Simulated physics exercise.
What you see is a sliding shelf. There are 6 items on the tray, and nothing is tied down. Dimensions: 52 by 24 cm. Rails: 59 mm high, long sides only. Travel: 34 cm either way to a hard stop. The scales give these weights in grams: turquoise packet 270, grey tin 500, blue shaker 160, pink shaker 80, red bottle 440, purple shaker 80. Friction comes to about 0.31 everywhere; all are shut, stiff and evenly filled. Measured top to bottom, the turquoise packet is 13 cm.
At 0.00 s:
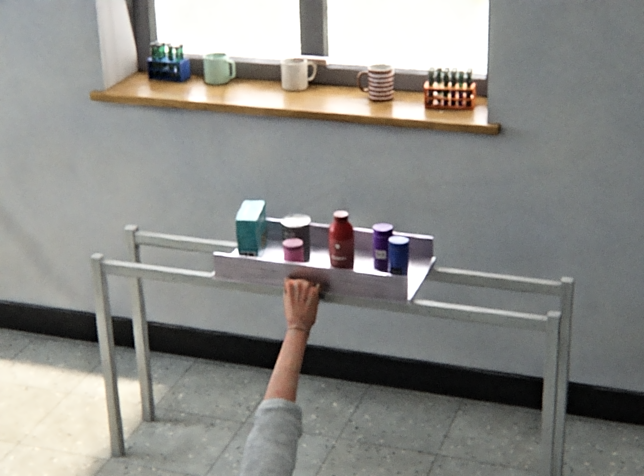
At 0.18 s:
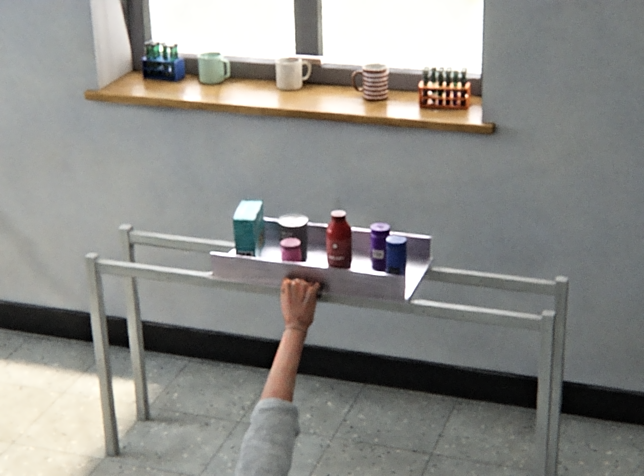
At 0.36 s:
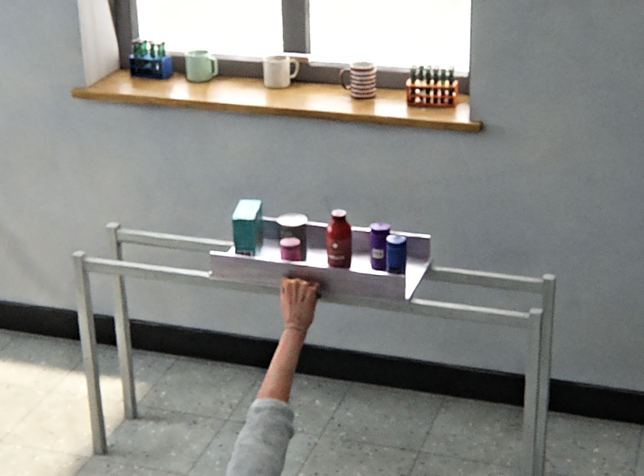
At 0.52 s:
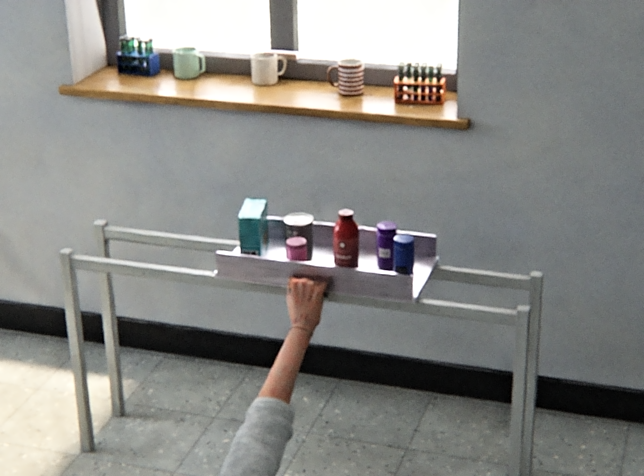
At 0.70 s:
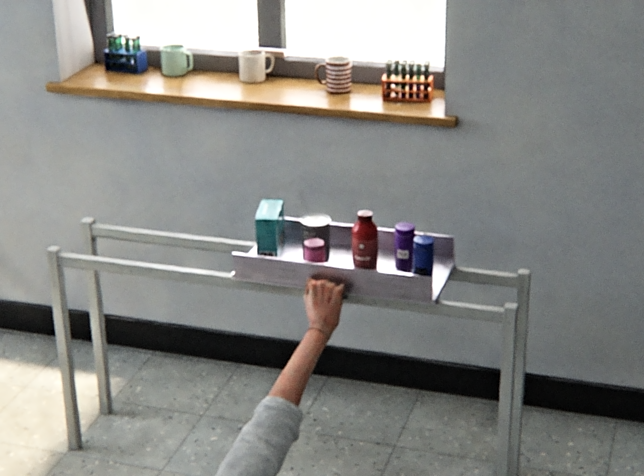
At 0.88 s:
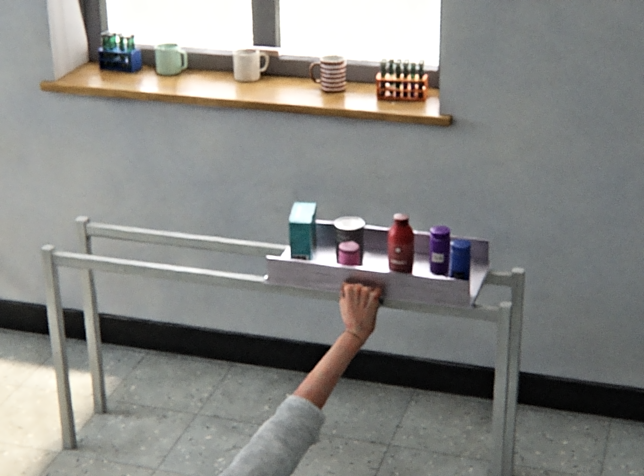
The video shows a hand gripping the front of a metal tray holding a turquoise packet, a tin and several coloured containers, sliding it slowly and then farther to the right along two rails below a windowsill with mugs.
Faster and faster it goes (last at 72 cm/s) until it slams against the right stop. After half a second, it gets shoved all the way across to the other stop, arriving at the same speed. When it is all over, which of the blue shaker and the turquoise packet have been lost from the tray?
Blue shaker: Lost; turquoise packet: Not lost.
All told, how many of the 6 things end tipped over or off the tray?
I count 1.
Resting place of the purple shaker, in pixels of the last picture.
It comes to rest somewhere around (210, 224).
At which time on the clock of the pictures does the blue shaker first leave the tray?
Answer: Near 1.1 s.
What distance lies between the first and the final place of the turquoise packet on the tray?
It ends up around 0 cm from its start.
By 1.08 s, tray moved 34 cm right; blue shaker now off the tray; turquoise packet 6 cm from its spot near (347, 240); red bottle 6 cm from its spot.
By 1.68 s, tray moved 33 cm right; turquoise packet 8 cm from its spot near (352, 241); red bottle 8 cm from its spot; grey tin 8 cm from its spot.
By 2.78 s, tray moved 2 cm right; turquoise packet 8 cm from its spot near (237, 227); red bottle 8 cm from its spot; grey tin 7 cm from its spot.
By 3.38 s, tray moved 34 cm left; turquoise packet 6 cm from its spot near (110, 213); red bottle 6 cm from its spot; pink shaker 6 cm from its spot.
When it is over (3.9 s), off the tray, blue shaker; the other 5 within 5 cm of the start. In the last view, turquoise packet near (88, 210).
